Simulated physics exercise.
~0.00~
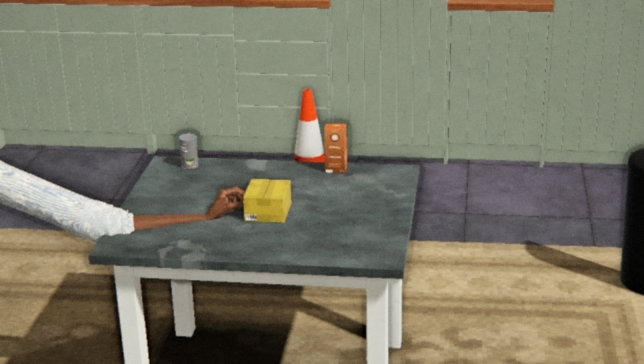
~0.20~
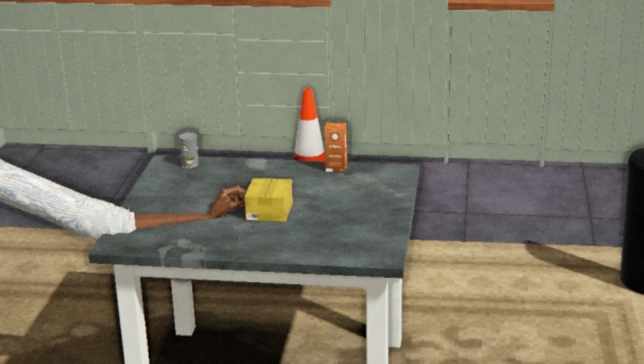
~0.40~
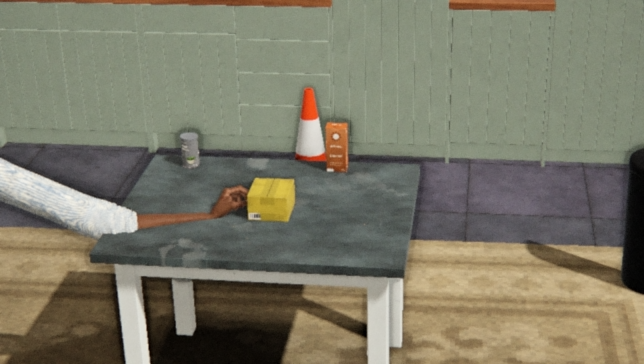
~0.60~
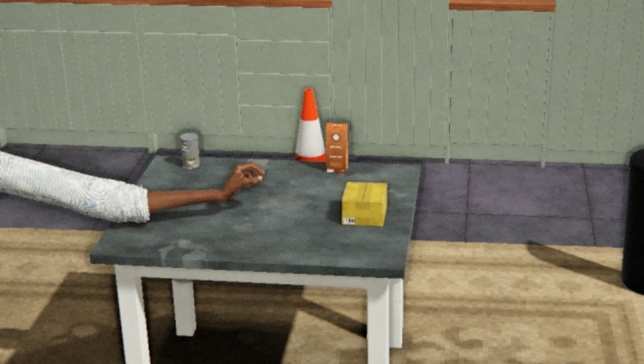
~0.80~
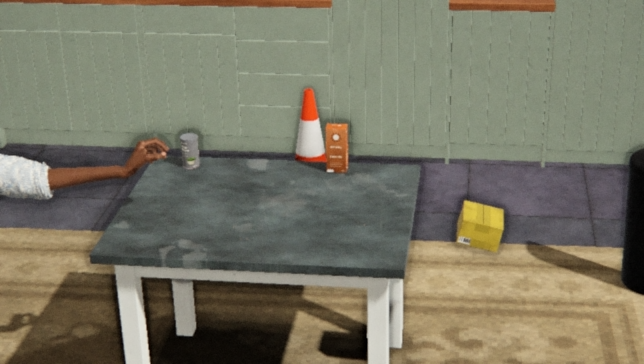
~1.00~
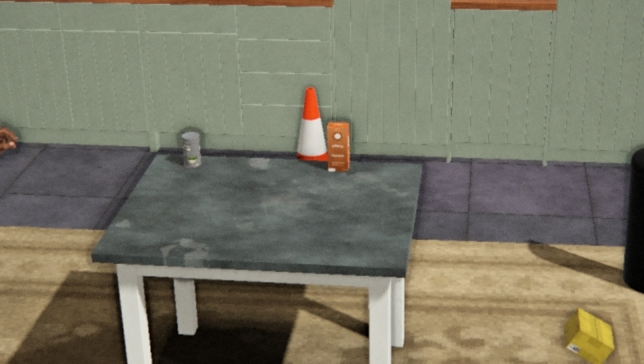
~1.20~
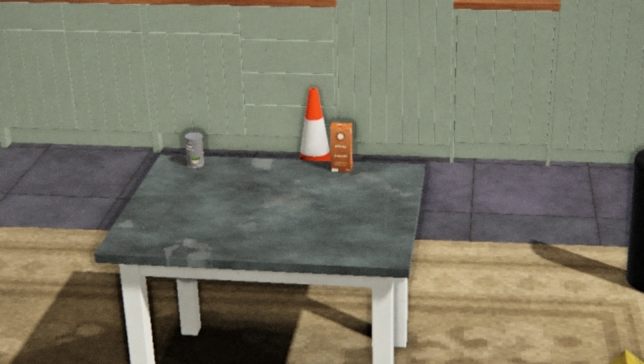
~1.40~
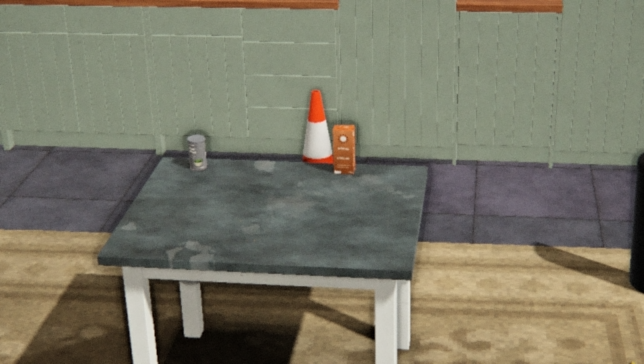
An arm in a white sleeve reaches from the left over a dark grey table with white legs, seen from slightly above by a gently swaying camera in a room with green panelled walls. Its hand rests against a yellow box near the middle, while a grey tin, an orange and white cone and an orange carton stand along the back edge. The hand pushes the box rightward, then lets go and draws back out of view. The box slides on, leaves the right side of the table, and tumbles down past the patterned floor covering and out of sight, while the other things stay standing.
